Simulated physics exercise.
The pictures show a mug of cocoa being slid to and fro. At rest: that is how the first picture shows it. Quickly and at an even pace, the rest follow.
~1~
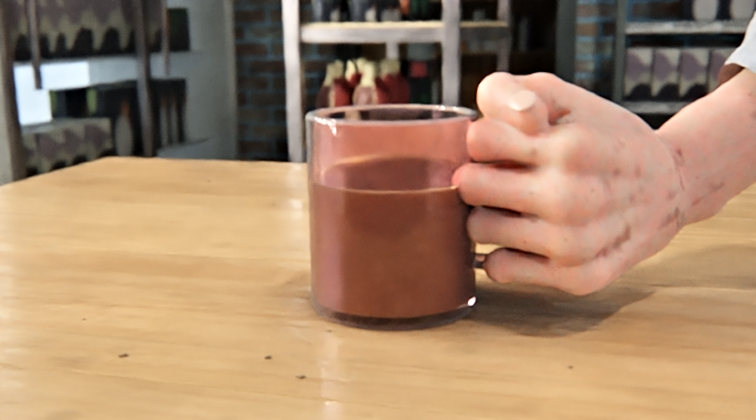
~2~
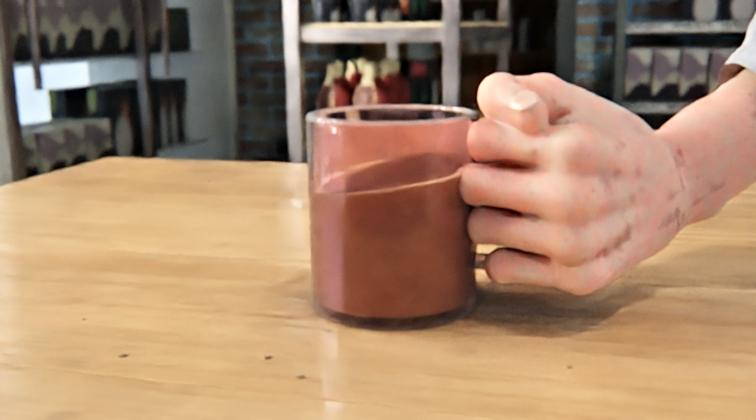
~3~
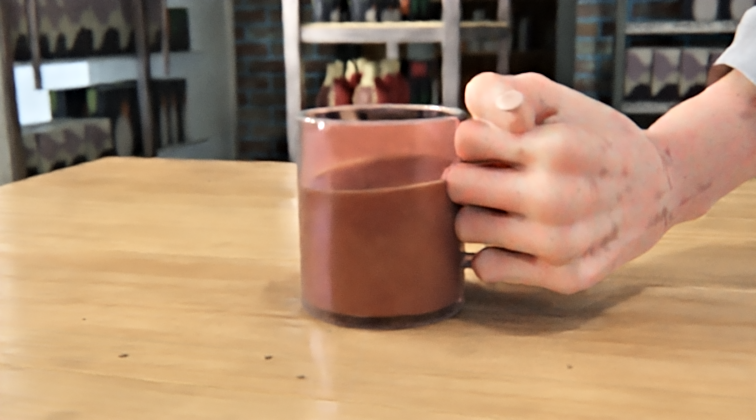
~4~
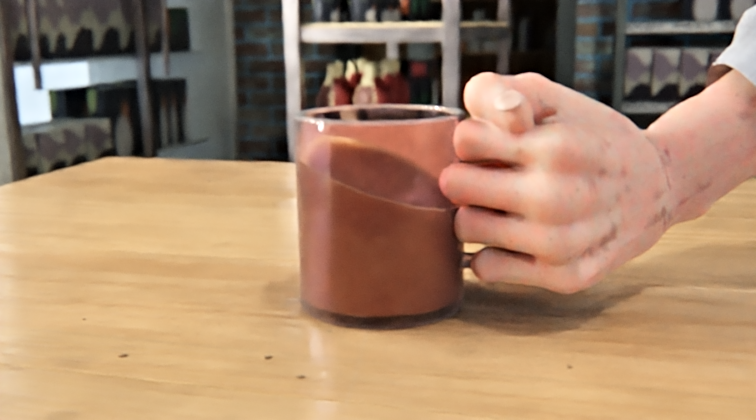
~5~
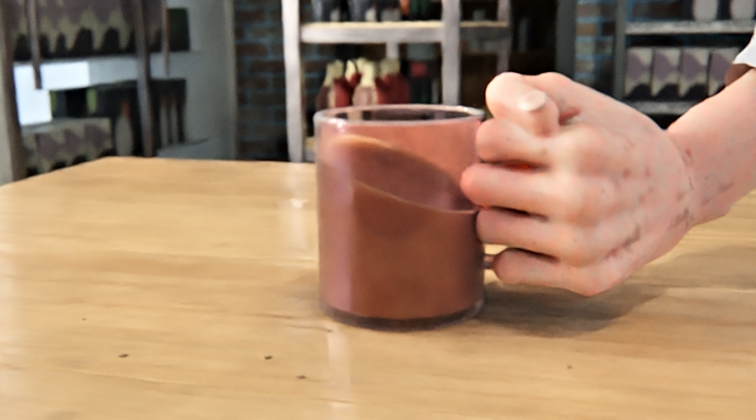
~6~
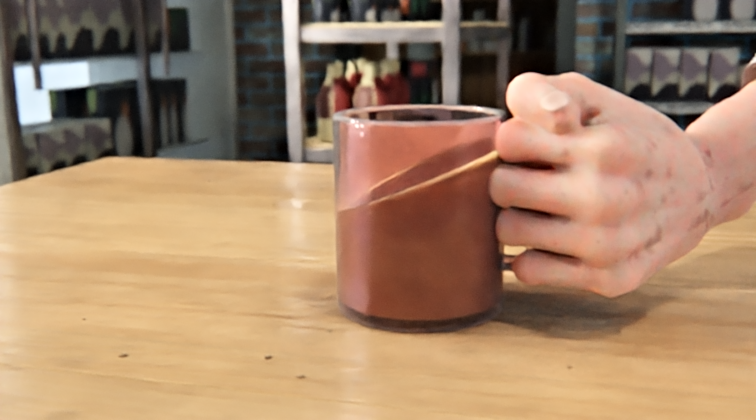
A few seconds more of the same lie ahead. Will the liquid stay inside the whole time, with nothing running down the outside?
No, some of it gets out.
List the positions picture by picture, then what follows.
In the first picture, mug (393, 203) about two thirds full; at rest.
In the second picture, mug about two thirds full, surface at (393, 178); surface clearly higher on the right.
In the third picture, mug (381, 203) about two thirds full; surface a little higher on the right.
In the fourth picture, mug about two thirds full, surface at (381, 177); surface much higher on the left.
In the fifth picture, mug (401, 204) about two thirds full; surface much higher on the left.
In the sixth picture, mug about two thirds full, surface at (420, 179); surface much higher on the right.
Shortly, the highest wave so far goes over the rim.
At the finish, the highest wave so far goes over the rim; some is on the top.
